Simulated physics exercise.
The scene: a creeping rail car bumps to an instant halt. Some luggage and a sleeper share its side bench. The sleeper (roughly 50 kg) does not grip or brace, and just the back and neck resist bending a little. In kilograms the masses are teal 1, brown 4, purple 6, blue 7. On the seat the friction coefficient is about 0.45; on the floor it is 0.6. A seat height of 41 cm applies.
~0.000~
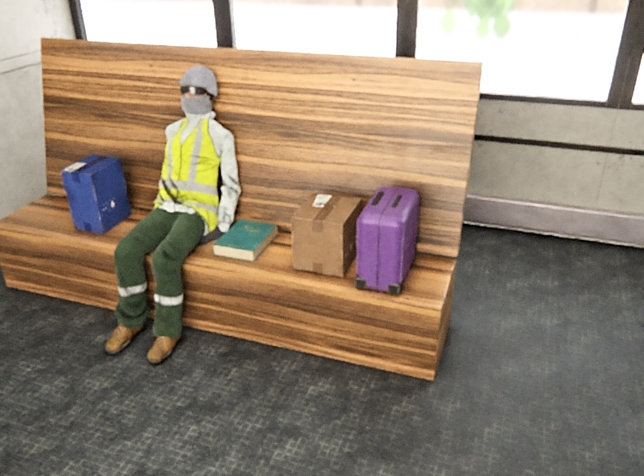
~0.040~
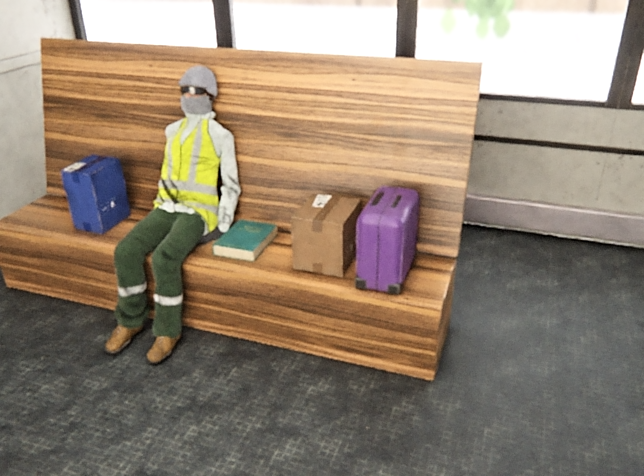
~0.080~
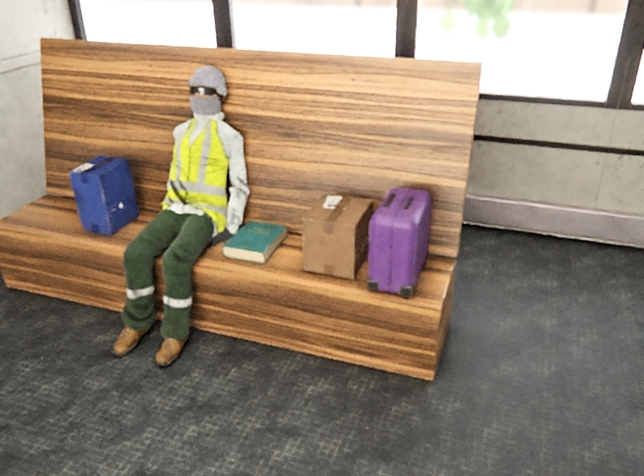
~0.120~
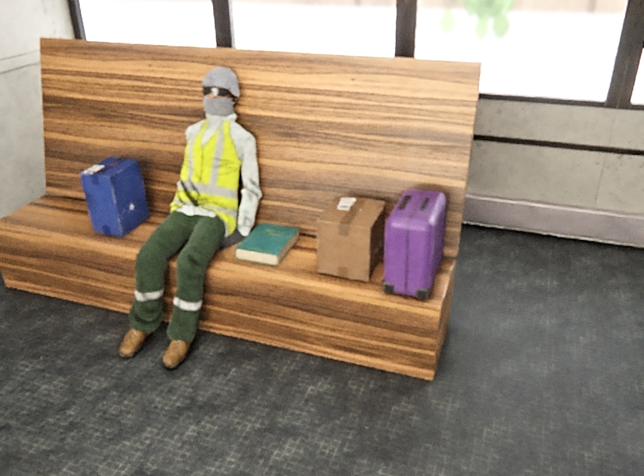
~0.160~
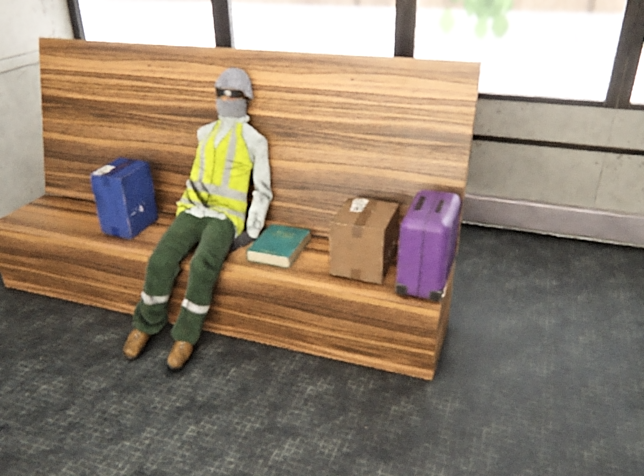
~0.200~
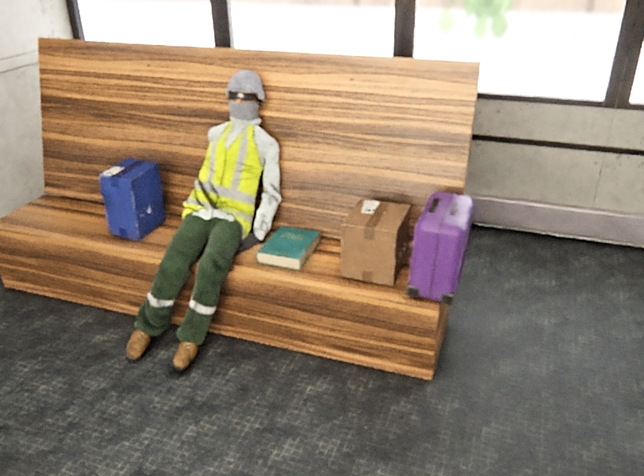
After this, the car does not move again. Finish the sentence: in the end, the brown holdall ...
... hangs on.
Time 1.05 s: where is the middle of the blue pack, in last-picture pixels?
Close to pixel (168, 205) in the final frame.
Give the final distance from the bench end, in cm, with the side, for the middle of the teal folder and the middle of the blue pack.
Teal folder short by 60, blue pack short by 150.
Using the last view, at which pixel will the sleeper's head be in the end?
(366, 186).
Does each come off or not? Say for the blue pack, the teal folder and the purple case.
At the end: Blue pack still in place; teal folder still in place; purple case fallen away.
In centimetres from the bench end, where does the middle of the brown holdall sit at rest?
Short side, near 15 cm.
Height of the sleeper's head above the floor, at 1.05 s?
Roughly 70 cm above the floor.
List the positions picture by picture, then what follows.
Brown holdall (327, 234), teal folder (247, 239), in the first frame.
Brown holdall (327, 234), teal folder (246, 240), in the second frame.
Brown holdall (338, 235), teal folder (256, 241), in the third frame.
Brown holdall (352, 237), teal folder (269, 243), in the fourth frame.
Brown holdall (365, 239), teal folder (280, 245), in the fifth frame.
Brown holdall (376, 241), teal folder (290, 247). Everything loose set off at about 2.1 m/s, in the sixth frame.
After 0.40 s the brown holdall is 17 cm short of the bench end, tilted 0°, near (415, 247) in the last picture's view; the teal folder 63 cm short of the bench end, tilted 0°.
After 0.65 s the brown holdall is 14 cm short of the bench end, tilted 0°, near (422, 248) in the last picture's view; the teal folder 57 cm short of the bench end, tilted 0°.
After 1.05 s the brown holdall is 14 cm short of the bench end, tilted 0°, near (422, 248) in the last picture's view; the teal folder 57 cm short of the bench end, tilted 0°.
Final state at 1.6 s, teal folder stays on; brown holdall stays on; purple case drops off; blue pack stays on; sleeper's hips keep to the seat.
